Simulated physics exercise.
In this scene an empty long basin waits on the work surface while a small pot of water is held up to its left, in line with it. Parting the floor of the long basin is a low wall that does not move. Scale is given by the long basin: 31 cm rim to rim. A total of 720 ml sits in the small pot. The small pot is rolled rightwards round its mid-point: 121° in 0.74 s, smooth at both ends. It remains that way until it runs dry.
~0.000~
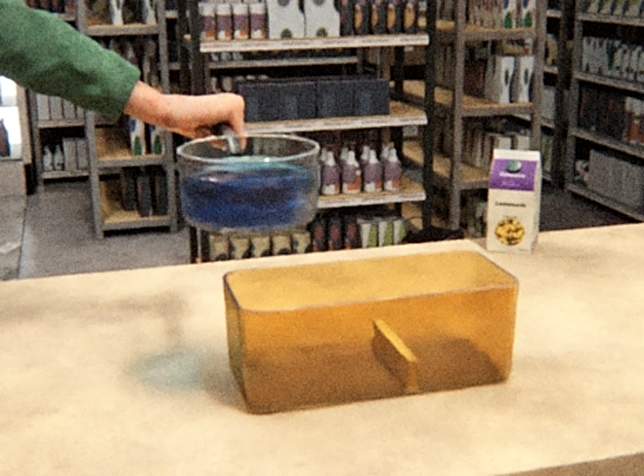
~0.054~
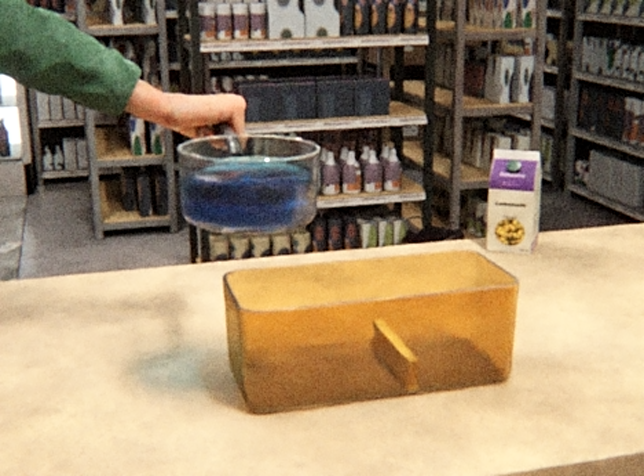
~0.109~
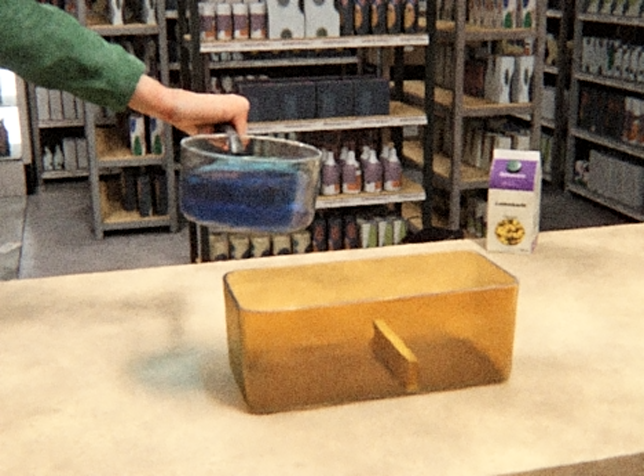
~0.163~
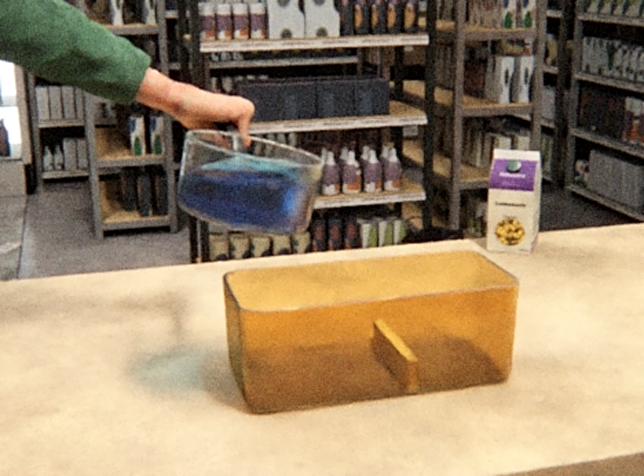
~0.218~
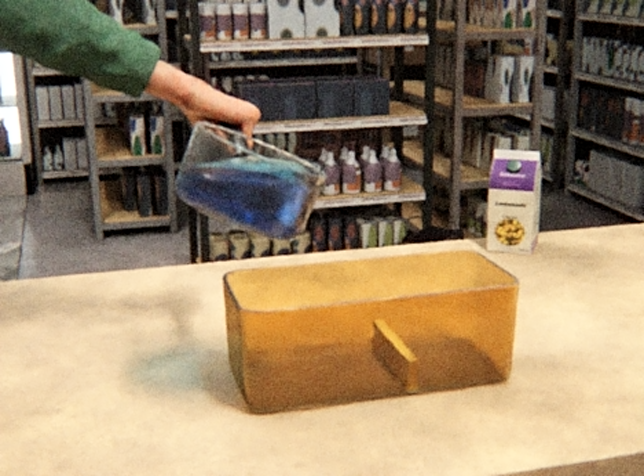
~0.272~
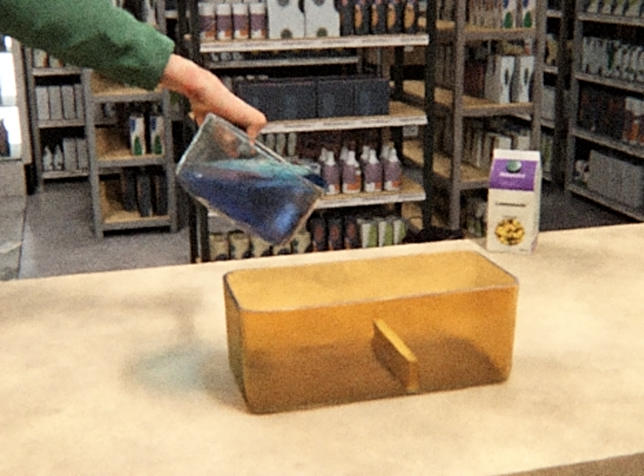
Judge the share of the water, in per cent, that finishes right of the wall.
17 percent, roughly.
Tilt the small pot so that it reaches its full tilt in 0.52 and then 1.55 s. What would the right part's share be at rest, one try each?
Around 30 per cent first, around 15 per cent next.
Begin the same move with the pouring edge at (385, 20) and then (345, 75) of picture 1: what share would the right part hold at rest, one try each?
Respectively 55 and 40 %.
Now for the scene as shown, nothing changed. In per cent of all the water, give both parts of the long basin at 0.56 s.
Left: Around 50. Right: Around 0.
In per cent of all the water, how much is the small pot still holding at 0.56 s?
Near 20 in a hundred.
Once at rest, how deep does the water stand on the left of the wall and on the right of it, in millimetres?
The left side settles near 26 mm and the right side near 8 mm.
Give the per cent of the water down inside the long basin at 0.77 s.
Around 90 per cent of the whole.
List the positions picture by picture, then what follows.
The first frame shows tilt 0°; pouring edge (315, 145); surface from (183, 173) to (311, 164); the long basin's rim runs from (231, 293) to (497, 267); the wall's top is at (394, 340).
The second frame shows tilt 2°; pouring edge (316, 147); surface from (183, 172) to (312, 165).
The third frame shows tilt 6°; pouring edge (318, 153); surface from (183, 172) to (313, 166).
The fourth frame shows tilt 14°; pouring edge (321, 162); surface from (183, 171) to (315, 168).
The fifth frame shows tilt 24°; pouring edge (322, 175); surface from (181, 171) to (319, 170).
The sixth frame shows tilt 36°; pouring edge (321, 190); surface from (180, 168) to (317, 177); 2 per cent is over the edge.
By 0.56 s the tilt is 105° and 19 per cent is still to pour, 51 is left of the wall and 0 right of it.
By 0.77 s the tilt is 121° and 1 per cent is still to pour, 81 is left of the wall and 9 right of it.
By 1.00 s the tilt is 121° and 0 per cent is still to pour, 80 is left of the wall and 17 right of it.
By 1.24 s the tilt is 121° and 0 per cent is still to pour, 80 is left of the wall and 17 right of it.
At rest 80 per cent lies left of the wall, 17 right of it and 3 outside.
